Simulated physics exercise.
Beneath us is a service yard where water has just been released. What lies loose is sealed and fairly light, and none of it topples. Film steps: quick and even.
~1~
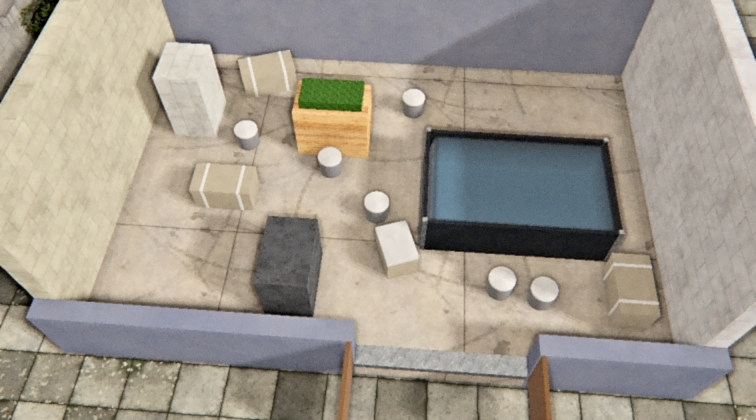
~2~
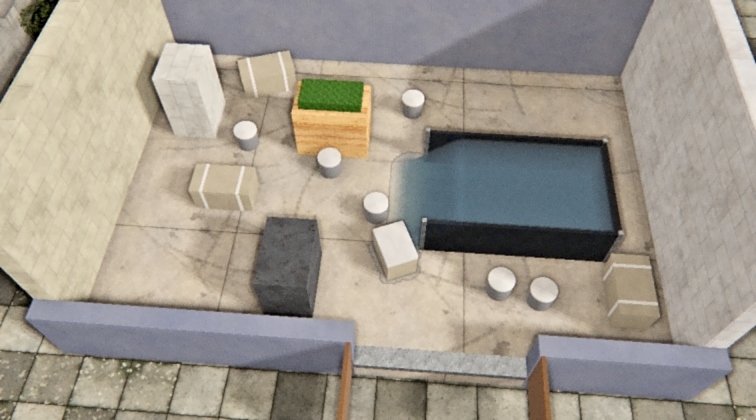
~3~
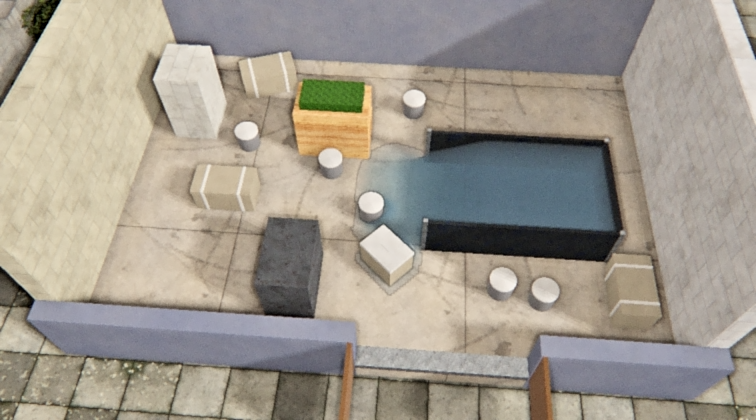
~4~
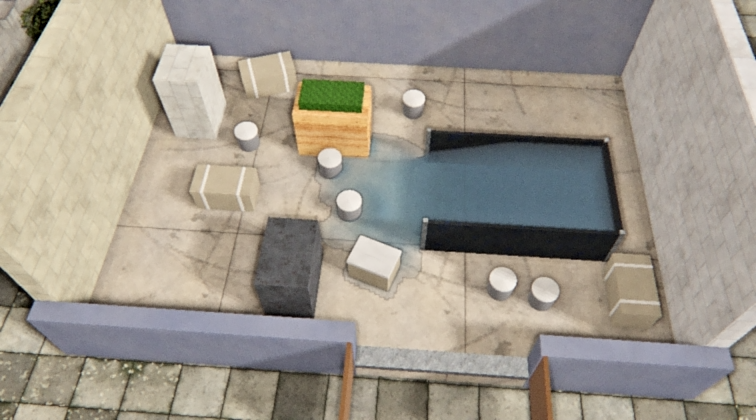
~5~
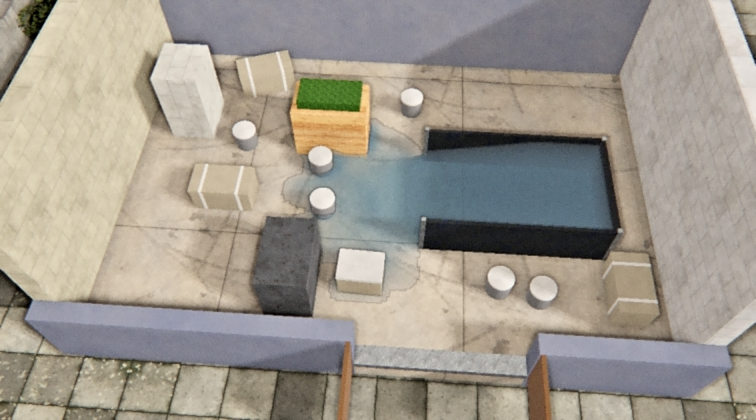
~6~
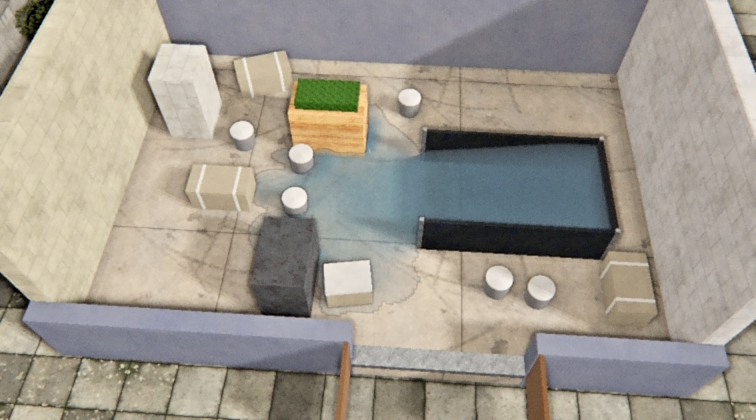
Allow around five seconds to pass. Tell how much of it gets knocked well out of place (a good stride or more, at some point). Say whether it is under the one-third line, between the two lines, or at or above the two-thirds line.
It sits mid-range.
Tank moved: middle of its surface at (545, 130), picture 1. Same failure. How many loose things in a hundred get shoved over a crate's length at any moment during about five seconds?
50 %, roughly.
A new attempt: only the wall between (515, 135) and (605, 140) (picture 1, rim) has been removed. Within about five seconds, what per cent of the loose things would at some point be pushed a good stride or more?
I'd say near 20 %.
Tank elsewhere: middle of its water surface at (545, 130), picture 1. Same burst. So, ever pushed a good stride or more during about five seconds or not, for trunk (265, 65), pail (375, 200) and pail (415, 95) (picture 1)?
Far enough, Far enough, Far enough.
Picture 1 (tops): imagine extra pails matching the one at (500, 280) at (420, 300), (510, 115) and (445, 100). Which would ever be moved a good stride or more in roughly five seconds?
Okay, in order the twins go nowhere much, nowhere much, nowhere much.
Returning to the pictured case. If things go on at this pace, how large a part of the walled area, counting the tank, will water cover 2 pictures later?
About 30 percent.
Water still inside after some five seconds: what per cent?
I'd put it near 98 per cent.
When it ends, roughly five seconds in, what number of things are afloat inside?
I make it 3 of them.
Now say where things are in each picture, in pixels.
In the first picture, a pail at (377, 201), on the bottom; a chest at (397, 242), on the bottom; 0 of 10 have shifted.
In the second picture, a pail at (376, 202) rests on the ground; a chest at (395, 243) rests on the ground; 0 of 10 have shifted.
In the third picture, a pail at (371, 202), on the bottom, close to its start; a chest at (387, 248), on the bottom, close to its start; 2 of 10 have shifted.
In the fourth picture, a pail at (349, 200) rests on the ground, a stride from its start; a chest at (374, 256), on the bottom, a stride from its start; 2 of 10 have shifted.
In the fifth picture, a pail at (322, 198) rests on the ground, a stride from its start; a chest at (361, 265), on the bottom, a stride from its start; 3 of 10 have shifted.
In the sixth picture, a pail at (294, 197), on the bottom, a stride from its start; a chest at (348, 277), on the bottom, a stride from its start; 3 of 10 have shifted.
A moment on, 3 of 10 are well off their spots; 1 afloat.
Next, 4 of 10 are well off their spots; 2 afloat.
Later, 5 of 10 are well off their spots; 3 afloat.
In the end, 5 of 10 are well off their spots, and 5 have been at some point; 3 afloat.
